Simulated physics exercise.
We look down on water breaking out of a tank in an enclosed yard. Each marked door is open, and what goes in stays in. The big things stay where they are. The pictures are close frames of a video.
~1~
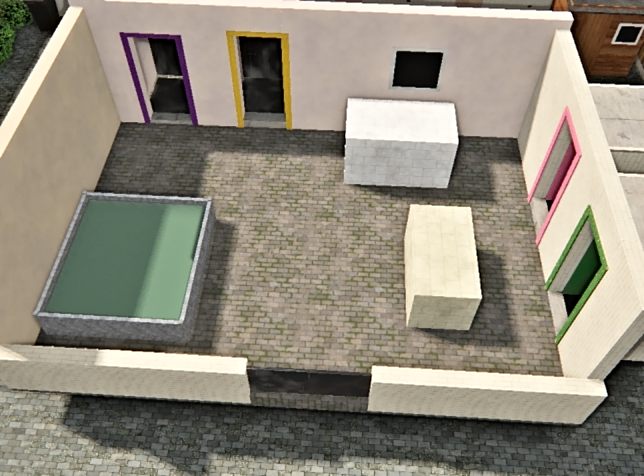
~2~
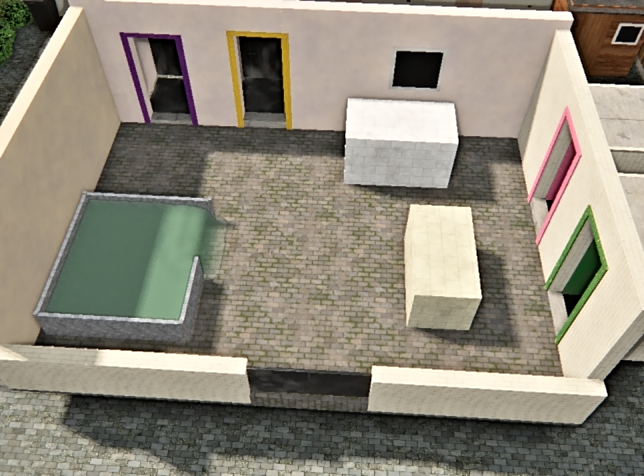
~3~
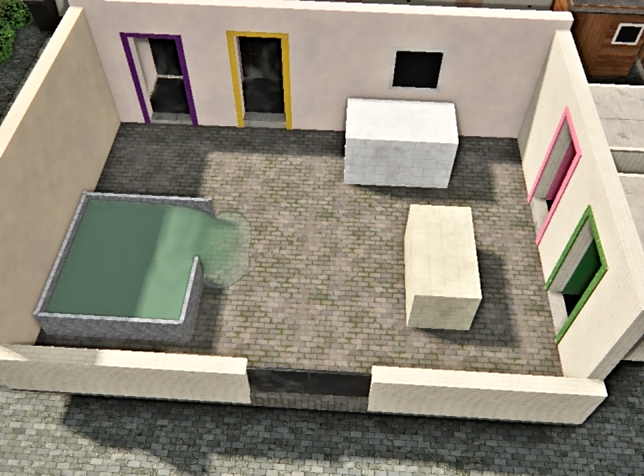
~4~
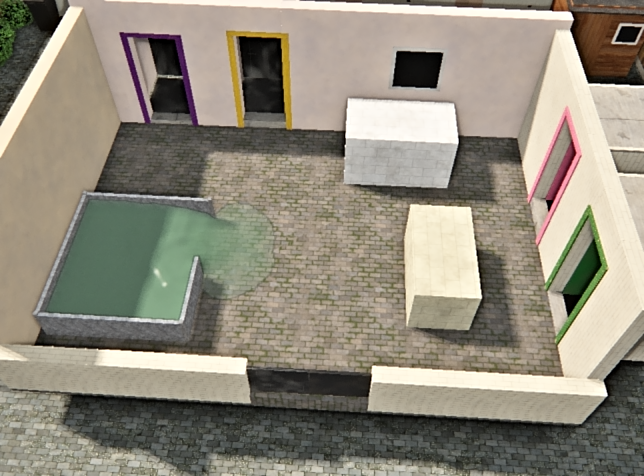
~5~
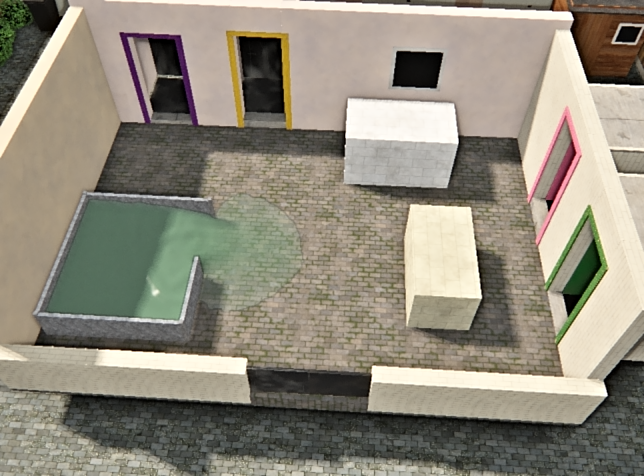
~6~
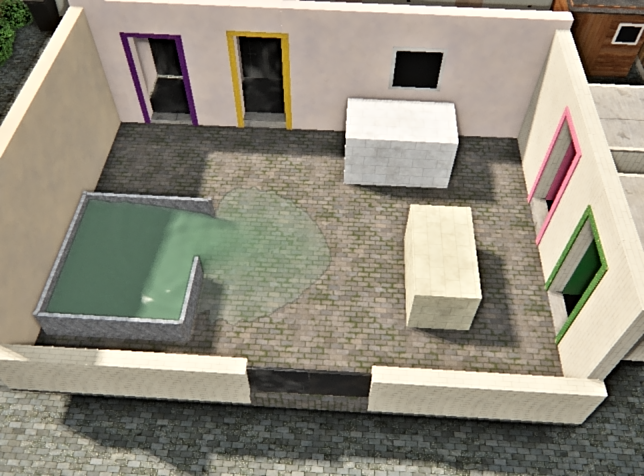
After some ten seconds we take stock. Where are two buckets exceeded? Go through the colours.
In the end: The green door floods; the pink door holds within the limit; the purple door holds within the limit; the yellow door holds within the limit.
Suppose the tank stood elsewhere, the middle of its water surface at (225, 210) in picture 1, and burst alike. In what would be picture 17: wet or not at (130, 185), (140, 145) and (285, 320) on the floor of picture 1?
One after the other: Free of water, clear, no water.
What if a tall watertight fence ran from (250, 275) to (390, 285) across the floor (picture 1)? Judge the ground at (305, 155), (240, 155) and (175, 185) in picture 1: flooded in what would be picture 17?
One after the other: Flooded, clear, no water.
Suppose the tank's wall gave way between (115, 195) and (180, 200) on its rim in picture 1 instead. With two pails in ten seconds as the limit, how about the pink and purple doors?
One by one: Pink door stays under; purple door lets more in.
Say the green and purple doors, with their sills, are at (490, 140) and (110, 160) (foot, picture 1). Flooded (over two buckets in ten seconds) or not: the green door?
One by one: Green lets more in.
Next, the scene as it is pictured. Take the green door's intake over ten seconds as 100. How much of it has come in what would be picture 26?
I make it 0 per cent.
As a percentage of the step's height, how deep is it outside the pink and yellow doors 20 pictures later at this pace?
Roughly 80 per cent, then 20 per cent.
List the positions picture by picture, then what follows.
In the first picture, the open tank at (130, 256) is whole and still.
In the second picture, the front is at (207, 277), out from the gap at (205, 243).
In the third picture, water pours out at (205, 244) and has run to (228, 281).
In the fourth picture, the front is at (268, 268), out from the gap at (205, 243).
In the fifth picture, the front is at (295, 267), out from the gap at (205, 244).
In the sixth picture, the front is at (323, 266), out from the gap at (205, 243).
A moment on, water covers 25 % of the floor; the green door not reached, the pink door not reached, the purple door not reached, the yellow door not reached.
Next, water covers 40 % of the floor; the green door not reached, the pink door not reached, the purple door not reached, the yellow door not reached.
Then, water covers 50 % of the floor; the green door not reached, the pink door wet at the sill, nothing in, the purple door not reached, the yellow door wet at the sill, nothing in.
Later, water covers 85 % of the floor; the green door under two buckets in, the pink door wet at the sill, nothing in, the purple door wet at the sill, nothing in, the yellow door wet at the sill, nothing in.
In the end, water covers 95 % of the floor; the green door over two buckets in, the pink door wet at the sill, nothing in, the purple door wet at the sill, nothing in, the yellow door wet at the sill, nothing in.
